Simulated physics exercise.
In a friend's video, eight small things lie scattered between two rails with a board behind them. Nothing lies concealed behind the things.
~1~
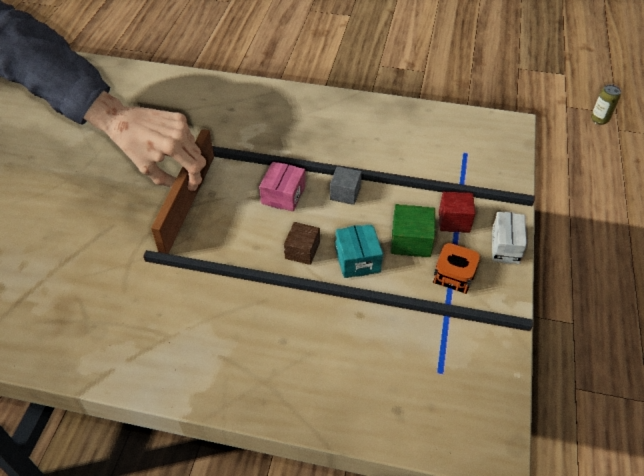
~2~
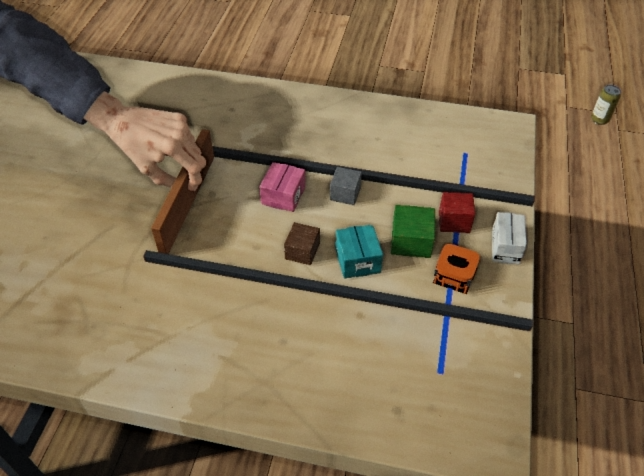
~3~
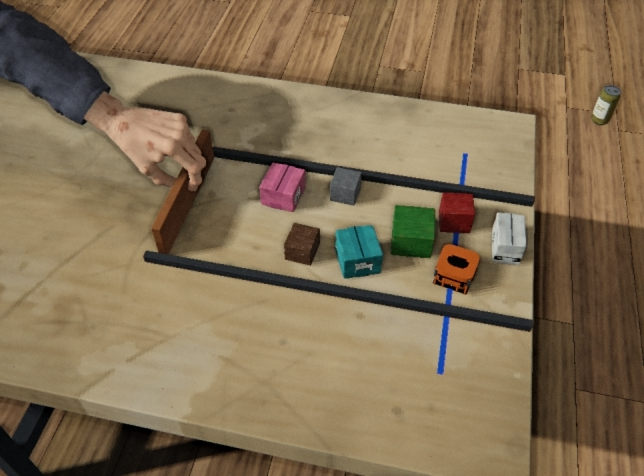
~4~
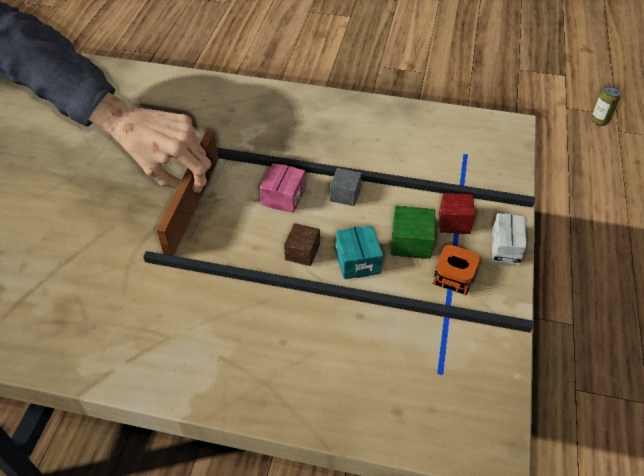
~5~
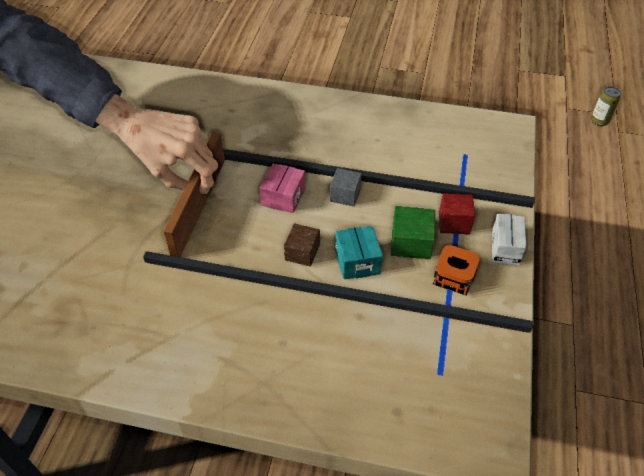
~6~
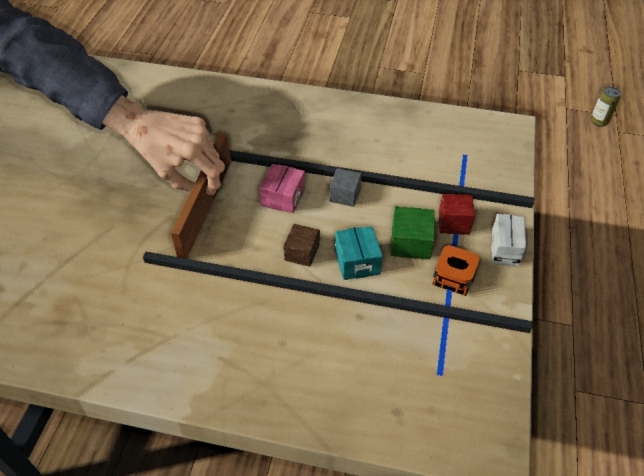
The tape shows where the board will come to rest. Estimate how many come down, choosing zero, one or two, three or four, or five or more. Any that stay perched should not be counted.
The count that comes down is one or two.
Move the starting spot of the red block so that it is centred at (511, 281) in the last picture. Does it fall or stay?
In that spot, it plunges.
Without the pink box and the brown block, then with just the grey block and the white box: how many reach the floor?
Well, the first time you'd get 0, and the next time 1.
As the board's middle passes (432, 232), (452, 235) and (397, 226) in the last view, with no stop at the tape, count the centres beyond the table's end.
Middles past end - pos 1: 0, pos 2: 2, pos 3: 0.
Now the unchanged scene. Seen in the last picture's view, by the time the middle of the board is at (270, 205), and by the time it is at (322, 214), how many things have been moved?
1 and 4.
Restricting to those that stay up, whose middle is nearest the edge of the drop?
Result - the red block.
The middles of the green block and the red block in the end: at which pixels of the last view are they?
The green block ends at (491, 246) and the red block at (520, 233).
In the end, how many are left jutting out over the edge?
That comes to 1 of them.
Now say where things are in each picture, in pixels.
White box (509, 238); orange case (456, 268); red block (457, 212); board (185, 190); tape (455, 248), in the first frame.
Orange case (456, 269); pink box (283, 187), in the second frame.
Red block (457, 213); brown block (302, 244), in the third frame.
White box (509, 240); turquoise box (358, 252), in the fourth frame.
Orange case (456, 270); grey block (346, 187), in the fifth frame.
White box (508, 240); orange case (456, 270); red block (456, 214); board (203, 194); tape (454, 250), in the sixth frame.
Soon after, none off yet; white box at rest near (508, 240); orange case at rest near (456, 270); red block at rest near (456, 214).
After that, none off yet; white box displaced a little near (522, 249); orange case displaced about its own width near (502, 278); red block displaced about its own width near (491, 224).
In the end, the number that fall off is one or two; gone, orange case and white box.
